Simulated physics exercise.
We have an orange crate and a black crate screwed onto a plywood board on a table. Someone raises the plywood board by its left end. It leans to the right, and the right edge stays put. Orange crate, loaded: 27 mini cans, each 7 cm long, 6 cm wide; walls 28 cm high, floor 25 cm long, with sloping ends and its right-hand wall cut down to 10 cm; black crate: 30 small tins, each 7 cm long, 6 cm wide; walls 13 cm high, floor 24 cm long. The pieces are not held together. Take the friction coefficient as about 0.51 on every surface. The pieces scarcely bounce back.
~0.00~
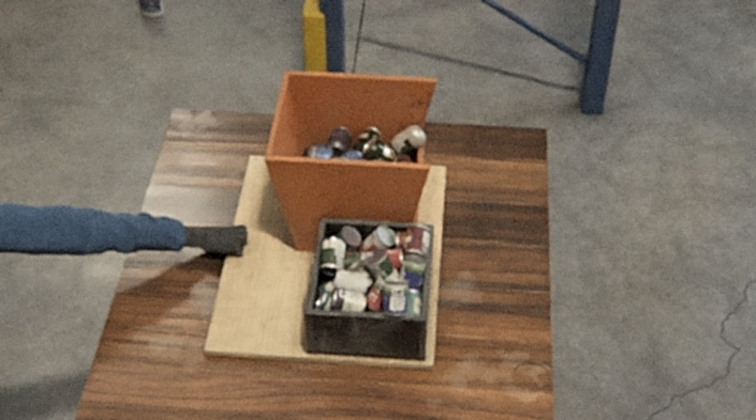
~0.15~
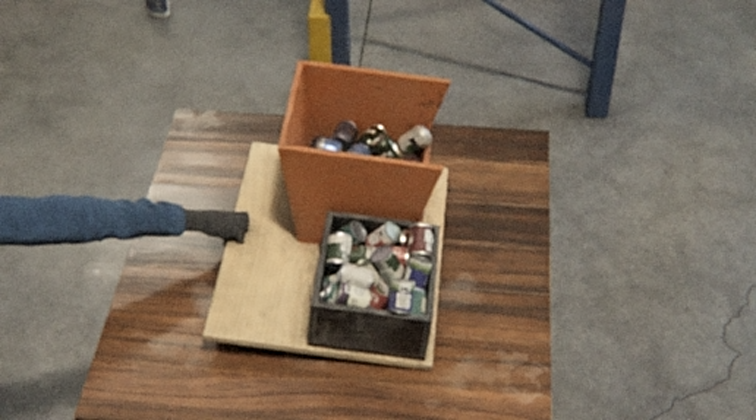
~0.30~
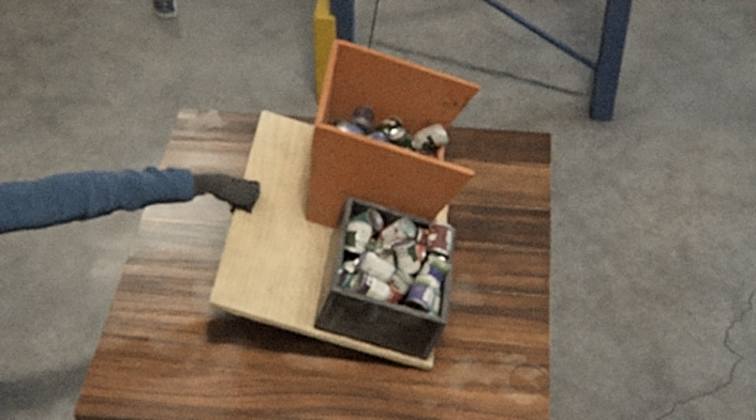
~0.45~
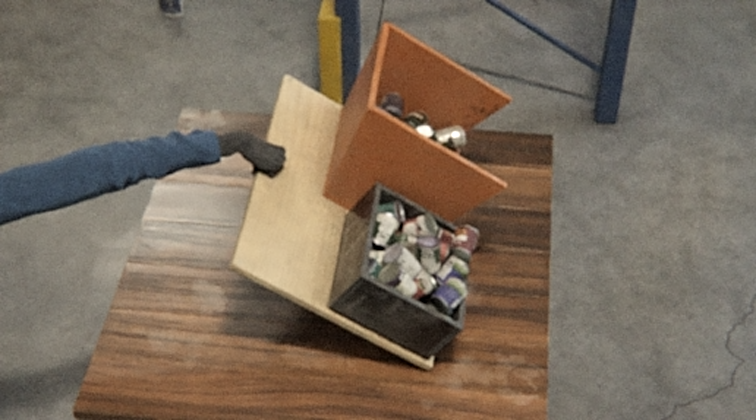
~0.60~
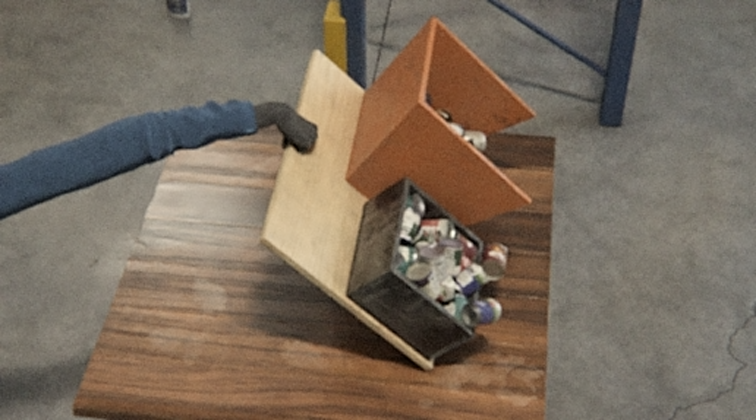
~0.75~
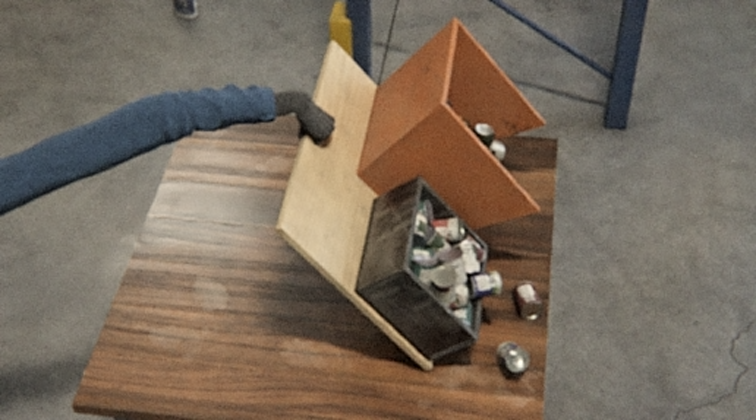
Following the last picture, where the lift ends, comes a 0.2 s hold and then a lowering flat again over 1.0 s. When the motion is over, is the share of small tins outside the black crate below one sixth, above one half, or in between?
The share is in between, from a sixth to a half.
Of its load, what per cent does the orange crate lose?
For the orange crate, 40 percent.
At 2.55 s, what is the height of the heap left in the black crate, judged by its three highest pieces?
I'd say some 13 cm high.
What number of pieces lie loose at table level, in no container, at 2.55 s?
About 12.
After 1.04 s, tilt 50°; 5 of 27 out of the orange crate and 7 of 30 out of the black crate.
After 1.40 s, tilt 29°; 10 of 27 out of the orange crate and 9 of 30 out of the black crate.
After 1.90 s, tilt 0°; 11 of 27 out of the orange crate and 9 of 30 out of the black crate.
Final count (at 2.55 s), 11 of 27 out of the orange crate and 9 of 30 out of the black crate. Asked share, 9 of 30, 30 per cent.
